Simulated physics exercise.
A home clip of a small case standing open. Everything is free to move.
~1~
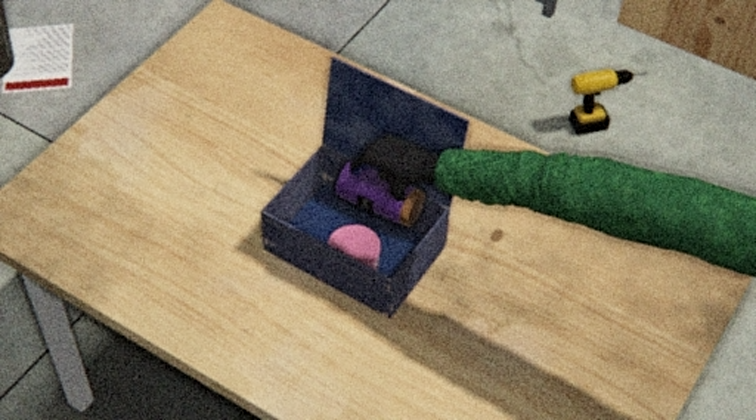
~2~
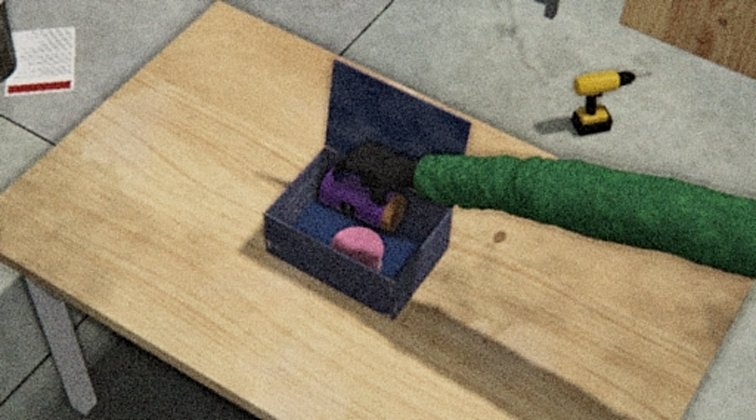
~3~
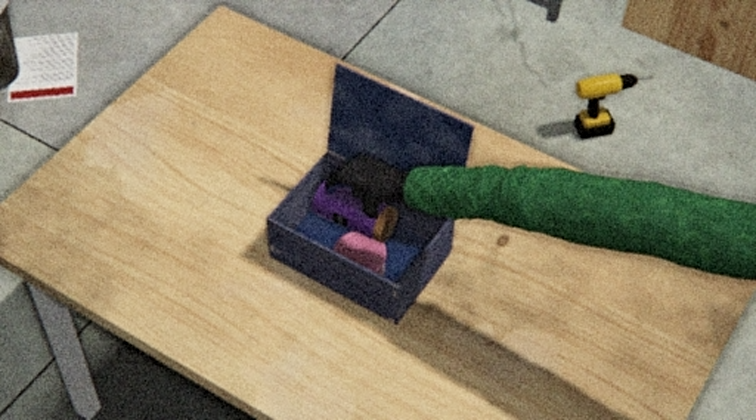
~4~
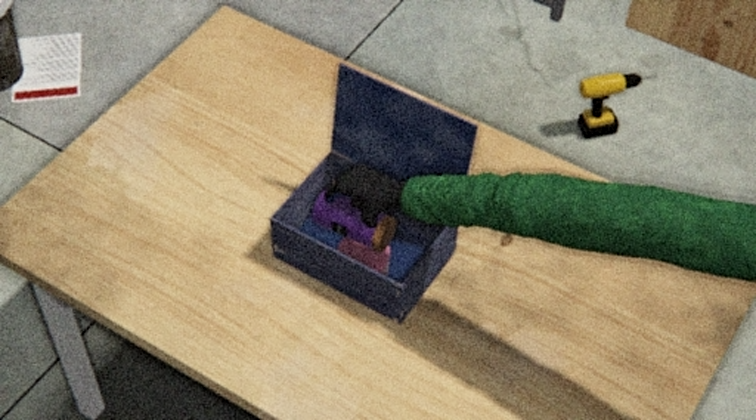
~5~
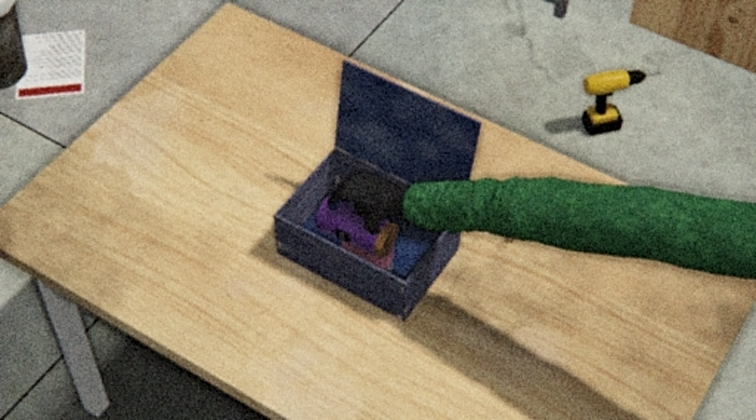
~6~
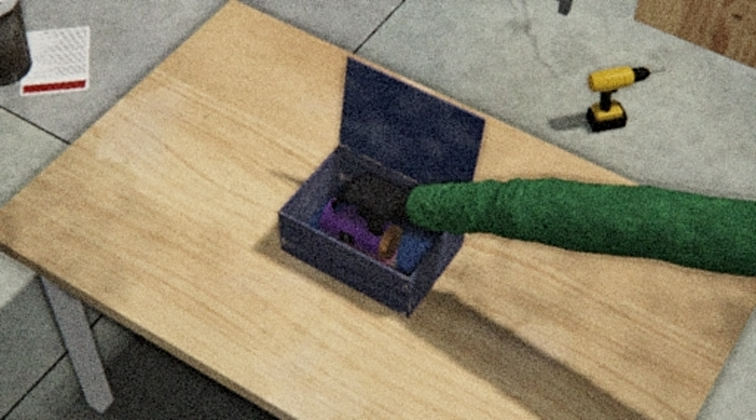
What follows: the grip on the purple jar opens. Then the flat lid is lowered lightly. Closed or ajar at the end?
Here the lid stays ajar.
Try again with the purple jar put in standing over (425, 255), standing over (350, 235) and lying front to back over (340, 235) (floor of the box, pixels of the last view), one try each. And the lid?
First, it will not close; second, it stays ajar; third, it closes.
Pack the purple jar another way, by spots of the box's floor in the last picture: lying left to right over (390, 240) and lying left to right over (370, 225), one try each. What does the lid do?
First try: It shuts flat; second try: It shuts flat.
Then, 1.30 s after the last picture, lid 78° above the rim.
Then, 1.90 s after the last picture, lid 36° above the rim.
Then, 2.30 s after the last picture, lid 4° above the rim.
At rest, lid 4° above the rim; both in place. Seen from the same camera at the end, purple jar near (361, 230).
